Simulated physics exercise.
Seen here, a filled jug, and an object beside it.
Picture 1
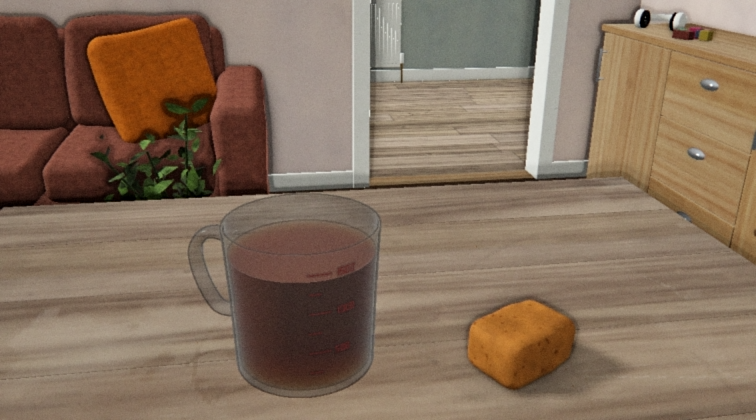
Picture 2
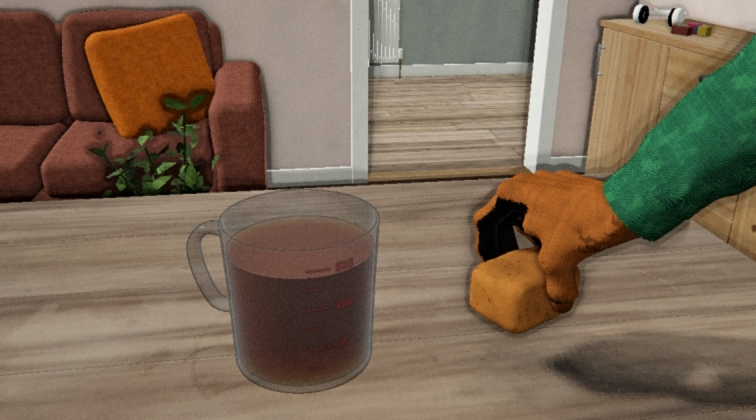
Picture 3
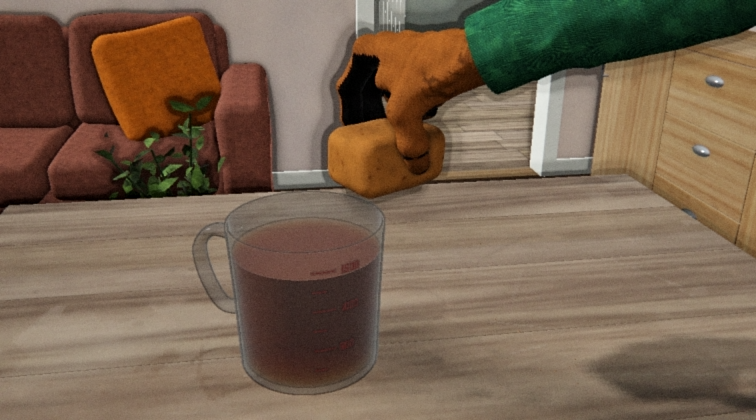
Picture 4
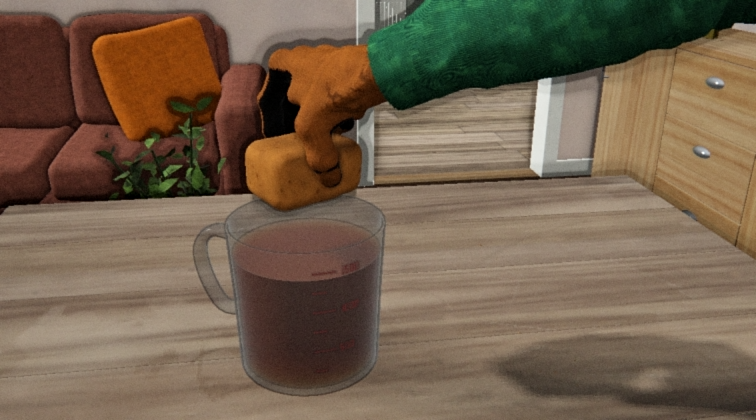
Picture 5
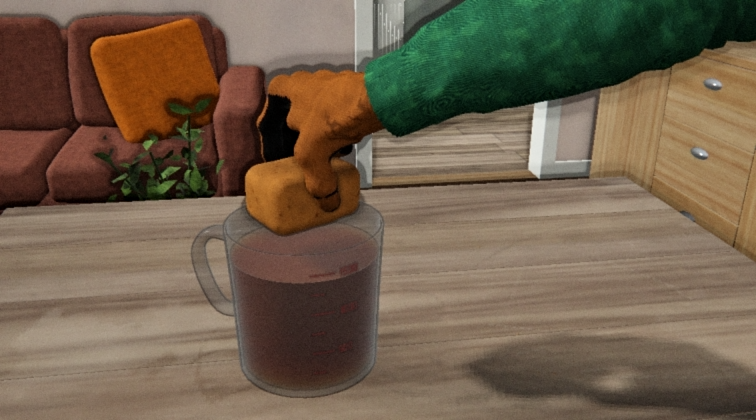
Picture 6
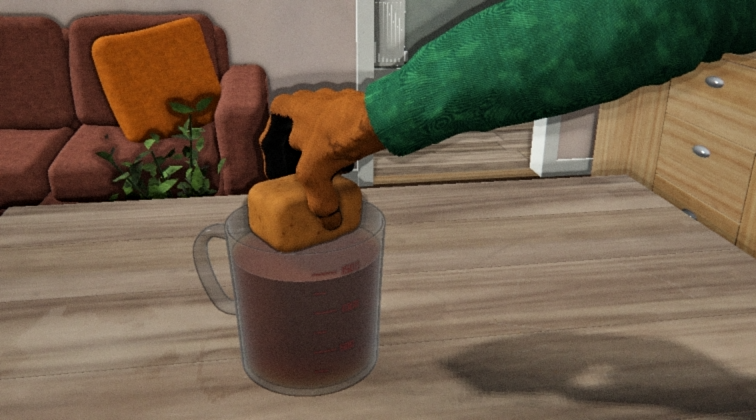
In this clip, a gloved-looking orange hand in a green sleeve picks up a bread roll from a wooden table, carries it left above a clear jug of dark reddish liquid, and lowers it to just over the surface.
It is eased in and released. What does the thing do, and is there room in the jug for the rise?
The thing floats; the jug takes it all.
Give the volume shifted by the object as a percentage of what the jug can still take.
Near 20 in a hundred.
A moment on, the bread roll enters the iced tea; the jug is about three quarters full.
Further on, the bread roll comes up again; the jug is about three quarters full.
When it is over, the bread roll is afloat; the jug is about three quarters full; none went over.
